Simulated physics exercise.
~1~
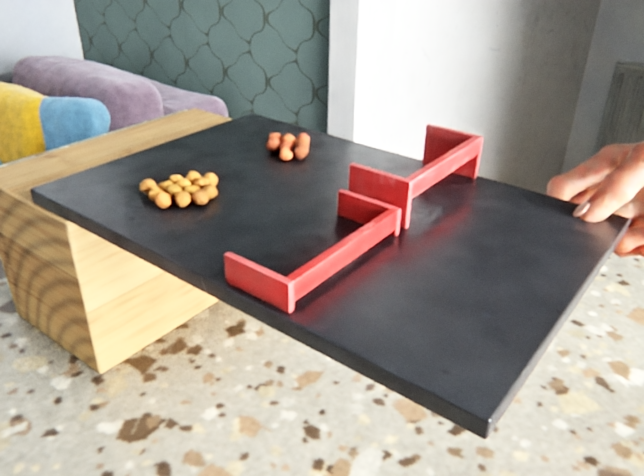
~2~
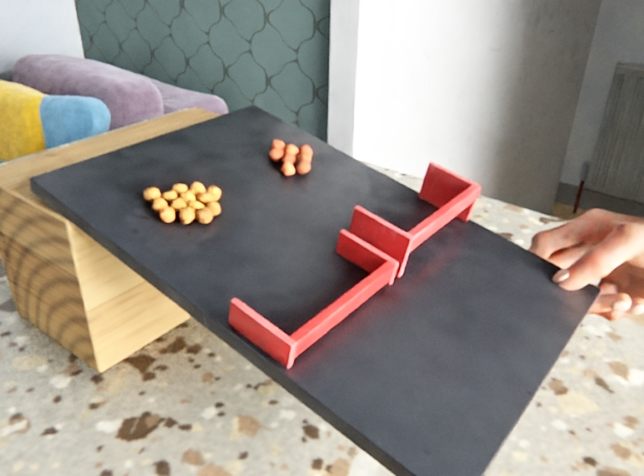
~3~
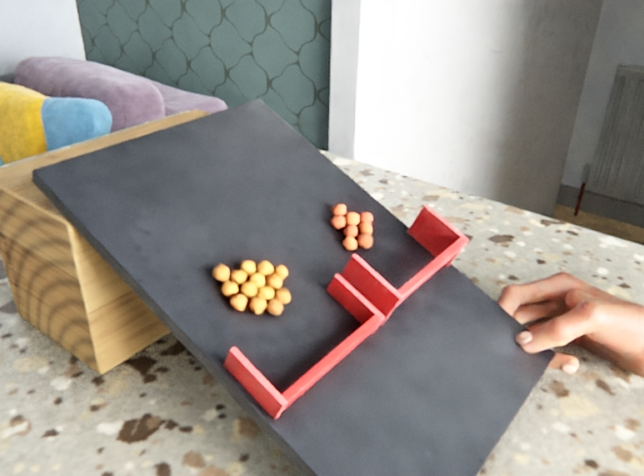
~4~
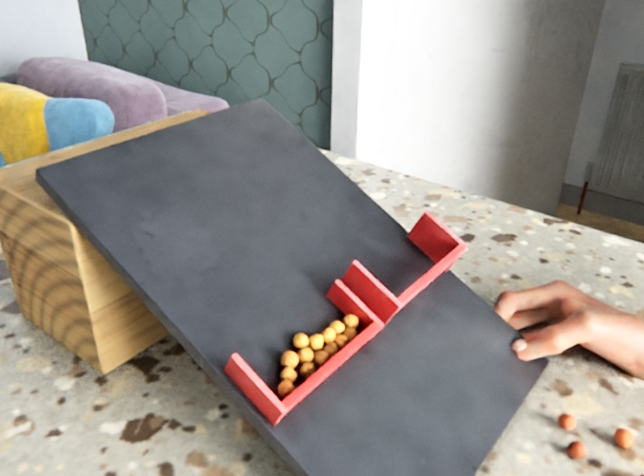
A hand lowered one end of a dark board propped on a wooden block, and two clusters of small balls slid down it; the yellowish ones piled up behind a red barrier, while the orange ones got past theirs and ended up on the speckled counter.
